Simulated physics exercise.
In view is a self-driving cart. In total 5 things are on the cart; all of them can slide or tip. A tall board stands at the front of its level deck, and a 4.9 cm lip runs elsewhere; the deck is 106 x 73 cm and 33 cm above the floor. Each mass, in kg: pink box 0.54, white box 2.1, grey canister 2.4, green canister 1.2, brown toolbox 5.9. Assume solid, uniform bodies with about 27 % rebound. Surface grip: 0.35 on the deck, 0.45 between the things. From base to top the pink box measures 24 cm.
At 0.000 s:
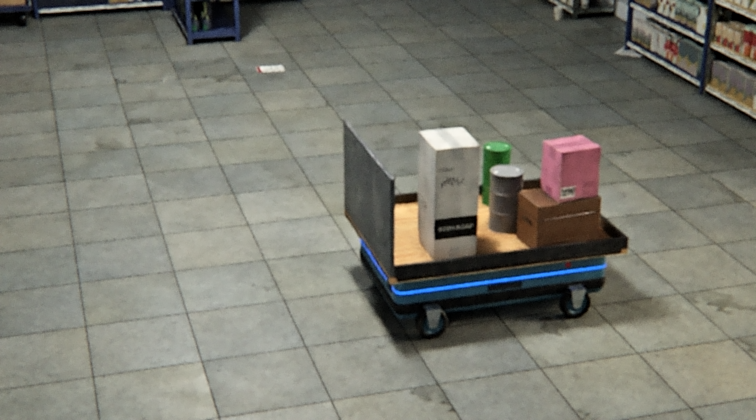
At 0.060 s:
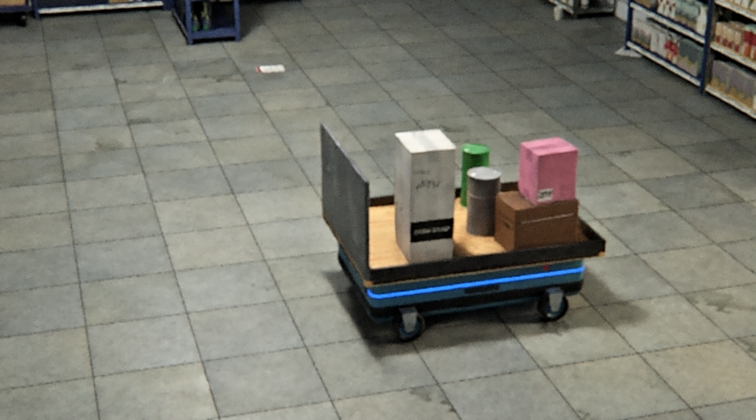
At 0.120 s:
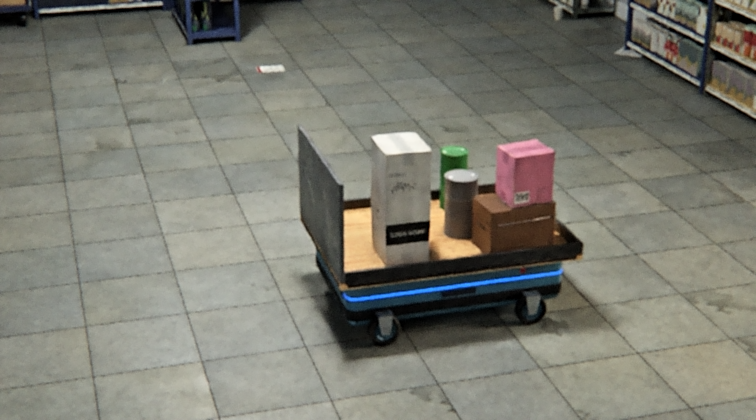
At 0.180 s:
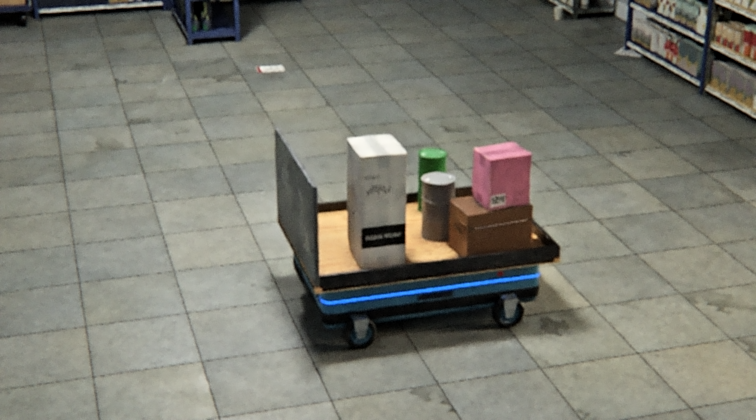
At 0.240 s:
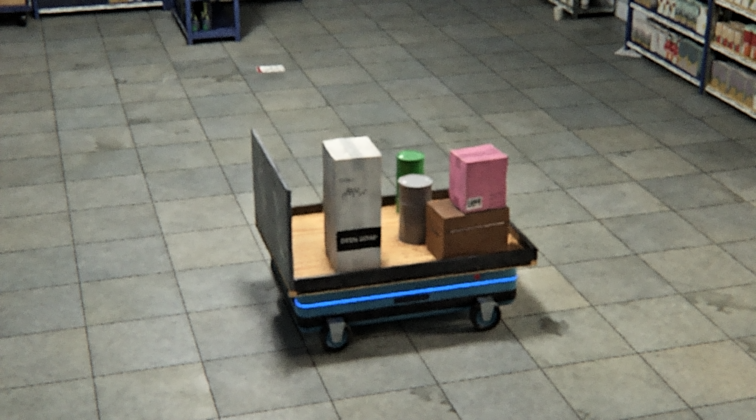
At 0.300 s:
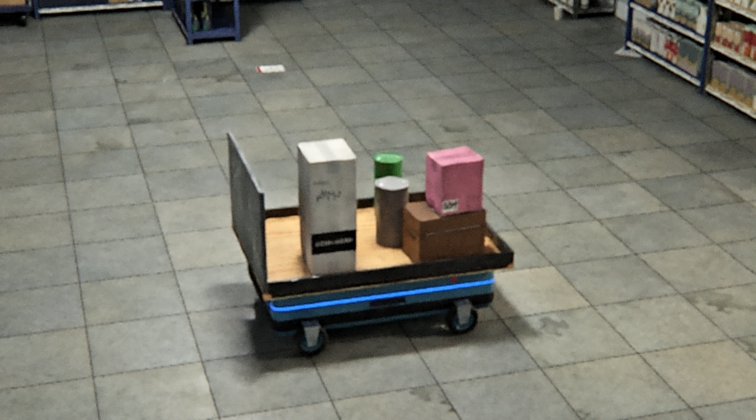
We see a flat cart with a tall board at its left end rolling steadily leftward across a tiled floor, carrying a white box, green and grey canisters, and a pink box atop a brown one, all keeping their places.
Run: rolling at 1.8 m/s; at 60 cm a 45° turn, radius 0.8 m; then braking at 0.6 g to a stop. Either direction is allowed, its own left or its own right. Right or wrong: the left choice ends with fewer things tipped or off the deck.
Right.
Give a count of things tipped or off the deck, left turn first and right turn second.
Turn left = 1, turn right = 2.
Turning left. By 0.60 s, cart 108 cm along, turned 24°; white box 19 cm from its spot near (210, 232); green canister tilted 6°; grey canister 5 cm from its spot.
By 0.90 s, cart 161 cm along, turned 45°; white box 38 cm from its spot near (112, 285); pink box 2 cm from its spot near (289, 234); green canister tilted 19°.
By 1.20 s, cart 180 cm along, turned 45°, stopped; white box 43 cm from its spot near (41, 327); pink box 17 cm from its spot near (237, 268); green canister on its side.
When it is over (1.8 s), lying over on the cart, green canister; not toppled but over 10 cm from the start, pink box, white box, grey canister and brown toolbox. End places, in pixels of the last picture, pink box near (226, 276), white box near (38, 329).
Turning right instead, pink box and white box tipped over or off the deck, 2 of 5 in all.
